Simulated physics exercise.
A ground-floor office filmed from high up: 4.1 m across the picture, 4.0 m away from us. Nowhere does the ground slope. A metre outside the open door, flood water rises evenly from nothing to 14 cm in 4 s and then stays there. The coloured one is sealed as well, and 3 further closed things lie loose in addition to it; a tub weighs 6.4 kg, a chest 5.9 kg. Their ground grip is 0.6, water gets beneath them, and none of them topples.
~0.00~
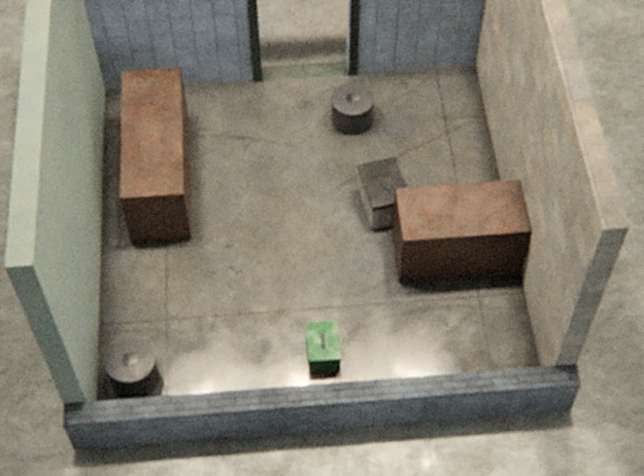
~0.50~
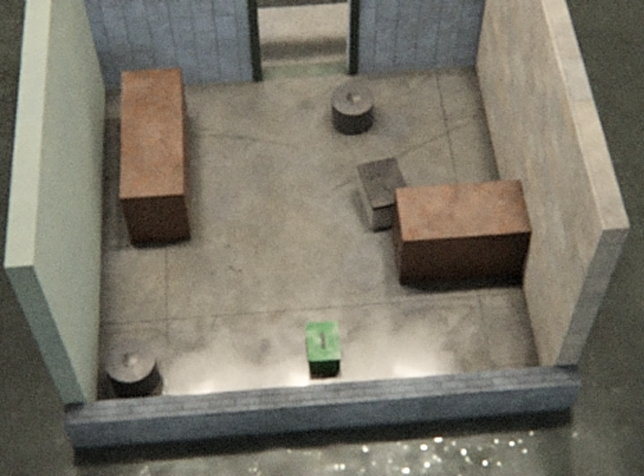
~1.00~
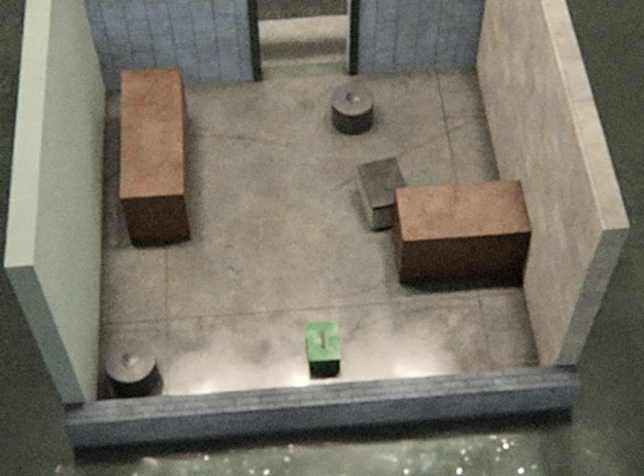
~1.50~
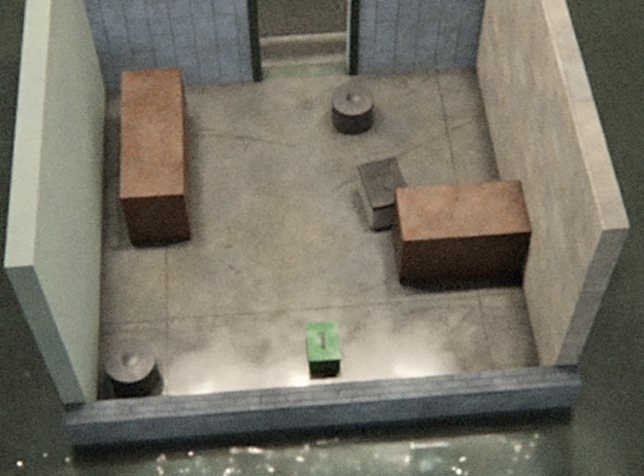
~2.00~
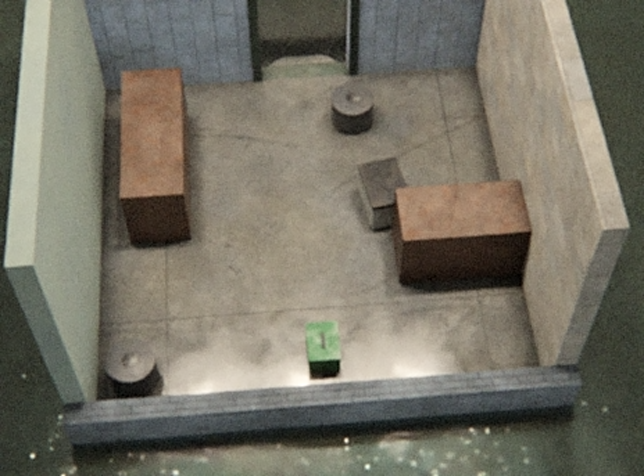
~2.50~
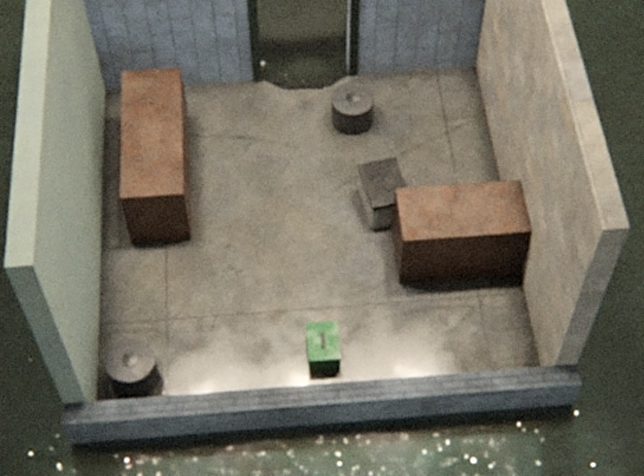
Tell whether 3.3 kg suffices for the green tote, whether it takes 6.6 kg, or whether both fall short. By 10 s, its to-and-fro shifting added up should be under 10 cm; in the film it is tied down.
It needs the heavy one.
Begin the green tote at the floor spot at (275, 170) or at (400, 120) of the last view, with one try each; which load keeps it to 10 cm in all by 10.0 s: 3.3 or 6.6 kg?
Well, at the first spot no weight will do, and at the second you need the heavier weight.
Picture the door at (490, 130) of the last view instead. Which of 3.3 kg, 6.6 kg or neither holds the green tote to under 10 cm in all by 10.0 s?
Then the lighter mass works.
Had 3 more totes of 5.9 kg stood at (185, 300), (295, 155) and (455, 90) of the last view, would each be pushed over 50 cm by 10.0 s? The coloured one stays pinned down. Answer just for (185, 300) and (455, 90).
Note, in sequence: Not exceeded, not exceeded.
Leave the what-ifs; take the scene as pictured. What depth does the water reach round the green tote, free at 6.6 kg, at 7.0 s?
About 2 cm.
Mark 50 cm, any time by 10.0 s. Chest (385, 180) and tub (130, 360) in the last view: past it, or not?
Falls short; falls short.
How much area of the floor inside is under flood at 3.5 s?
I'd estimate close to 1.0 m2.
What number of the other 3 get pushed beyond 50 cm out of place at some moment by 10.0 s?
The answer here is 1.
After 3.5 s the green tote would be 0 cm from its start with 3.3 kg and 0 cm from its start with 6.6 kg; 0 cm of water round it then.
After 4.5 s the green tote would be 0 cm from its start with 3.3 kg and 0 cm from its start with 6.6 kg; 0 cm of water round it then.
After 7.0 s the green tote would be 11 cm from its start with 3.3 kg and 0 cm from its start with 6.6 kg; 2 cm of water round it then.
After 10.0 s the green tote would be 29 cm from its start with 3.3 kg and 0 cm from its start with 6.6 kg; 5 cm of water round it then.
